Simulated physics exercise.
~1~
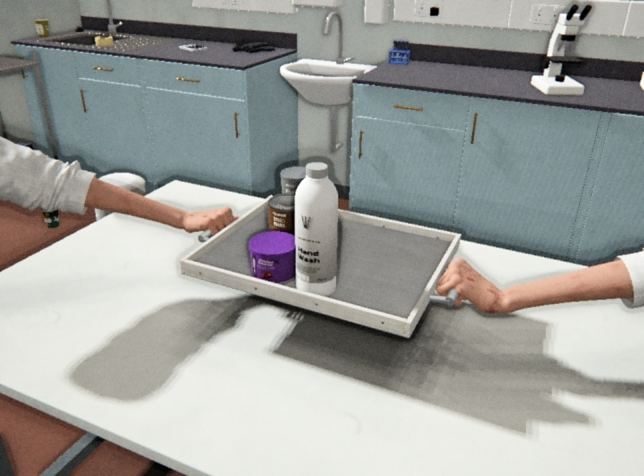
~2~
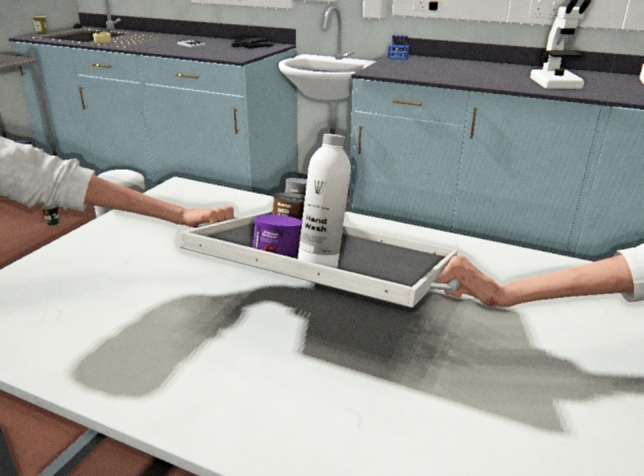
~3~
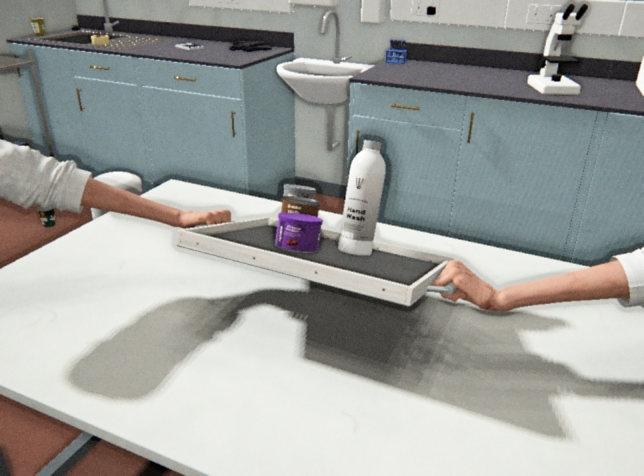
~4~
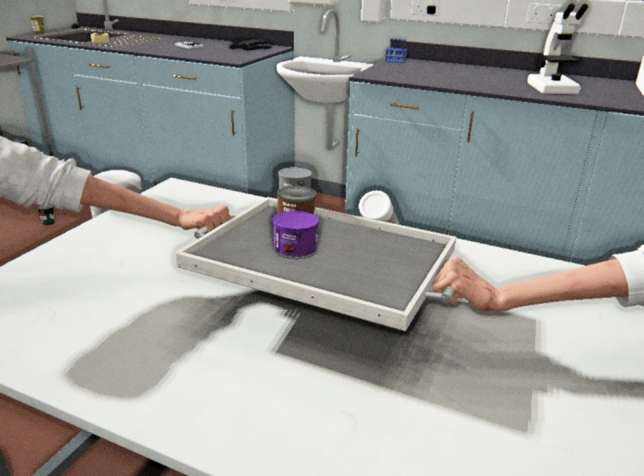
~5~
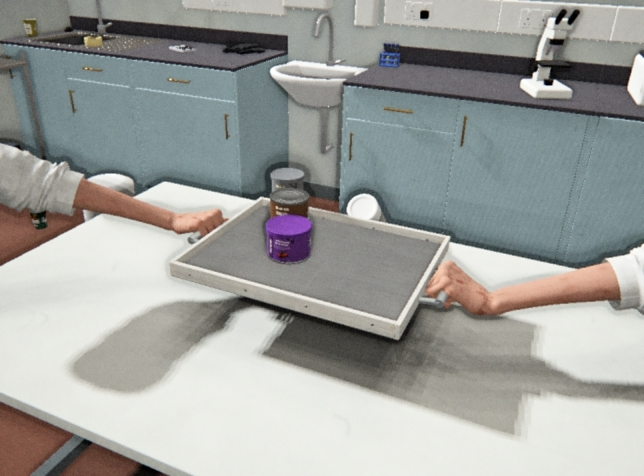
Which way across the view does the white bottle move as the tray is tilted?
The white bottle moves to the right, ending up beyond the far edge of the tray.
Laboratory, hands tilting a tray, white bottle sliding right and falling off the far edge, other containers staying as tray levels.
